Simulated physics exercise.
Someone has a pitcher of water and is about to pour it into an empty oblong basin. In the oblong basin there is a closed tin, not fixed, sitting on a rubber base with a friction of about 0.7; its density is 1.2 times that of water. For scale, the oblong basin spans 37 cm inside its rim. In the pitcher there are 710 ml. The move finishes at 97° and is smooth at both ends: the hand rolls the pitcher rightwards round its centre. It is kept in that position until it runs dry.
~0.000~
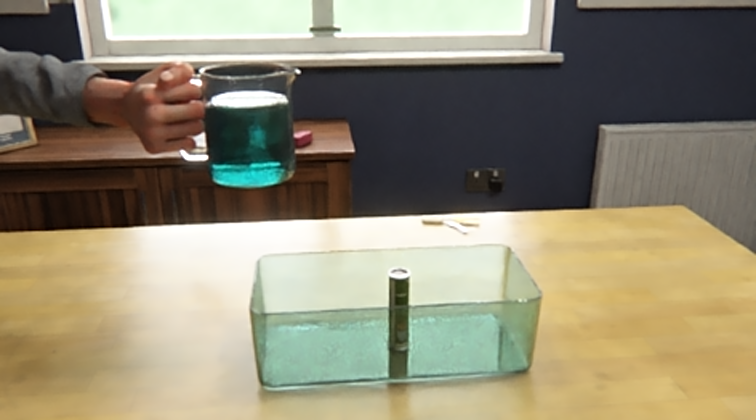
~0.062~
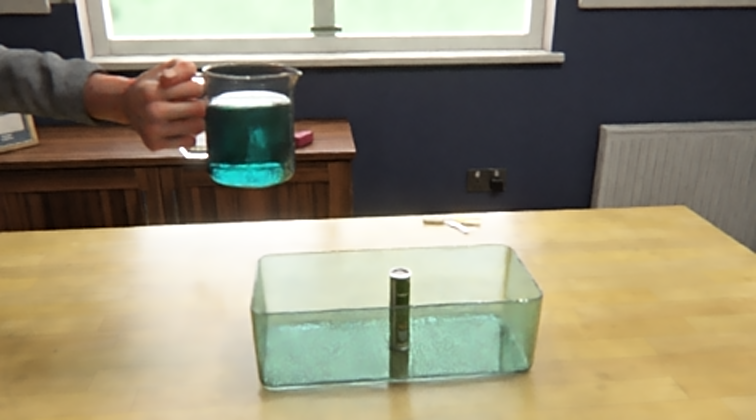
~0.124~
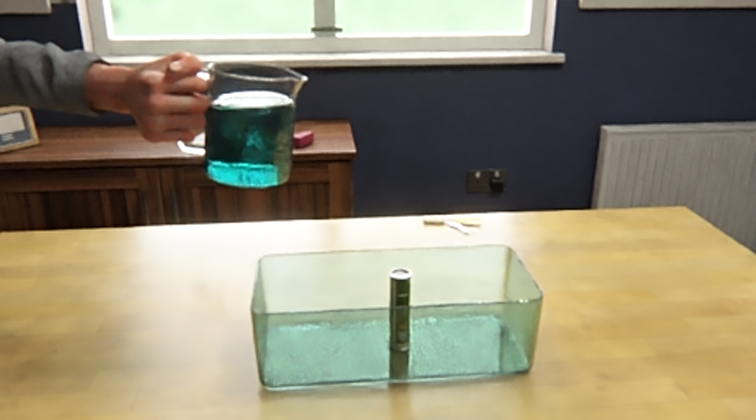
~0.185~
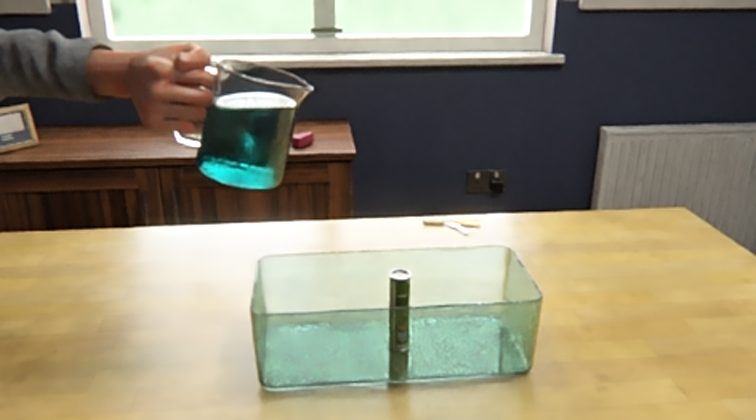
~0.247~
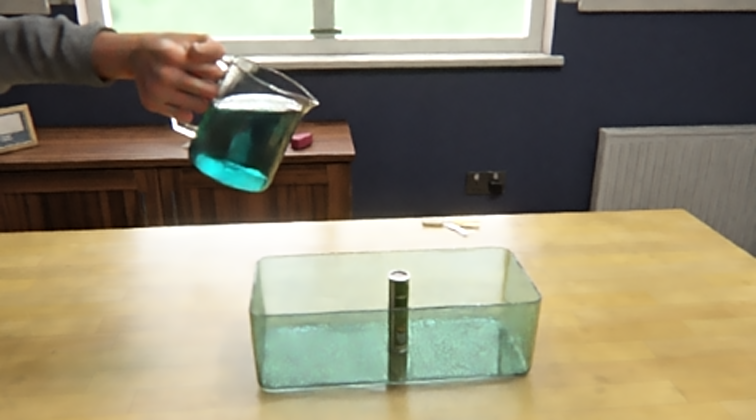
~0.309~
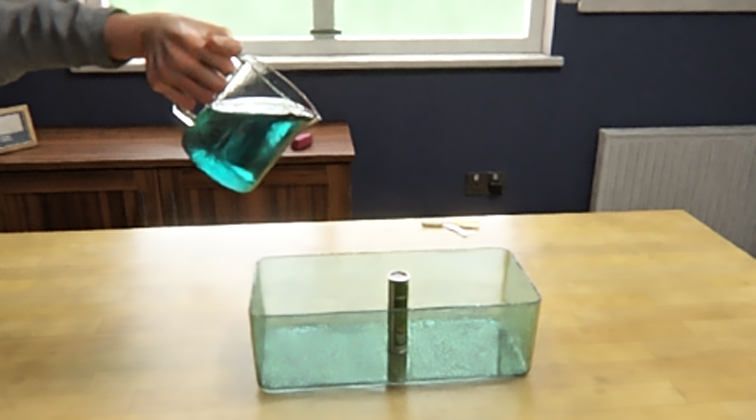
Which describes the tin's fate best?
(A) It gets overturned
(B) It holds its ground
The answer is A.
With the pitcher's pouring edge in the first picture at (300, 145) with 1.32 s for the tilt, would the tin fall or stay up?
Result: Tin upright.
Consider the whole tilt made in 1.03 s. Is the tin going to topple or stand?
So the tin will tip over.
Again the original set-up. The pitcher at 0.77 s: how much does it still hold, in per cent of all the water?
Close to 30 percent of the total.
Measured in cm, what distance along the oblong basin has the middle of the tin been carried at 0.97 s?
Close to 11 cm.
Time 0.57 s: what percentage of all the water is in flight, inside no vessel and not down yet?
It comes to roughly 26 per cent.
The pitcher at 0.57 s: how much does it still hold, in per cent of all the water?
About 70 per cent.
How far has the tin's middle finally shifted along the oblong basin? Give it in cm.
11.0 cm.
After 0.57 s the tilt is 90° and 71 per cent is still to pour; the tin stands where it began.
After 0.77 s the tilt is 97° and 30 per cent is still to pour; the tin stands 3 cm from where it began.
After 0.97 s the tilt is 97° and 13 per cent is still to pour; the tin lies on its side.
After 1.19 s the tilt is 97° and 5 per cent is still to pour; the tin lies on its side.
In the end the tin lies on its side.
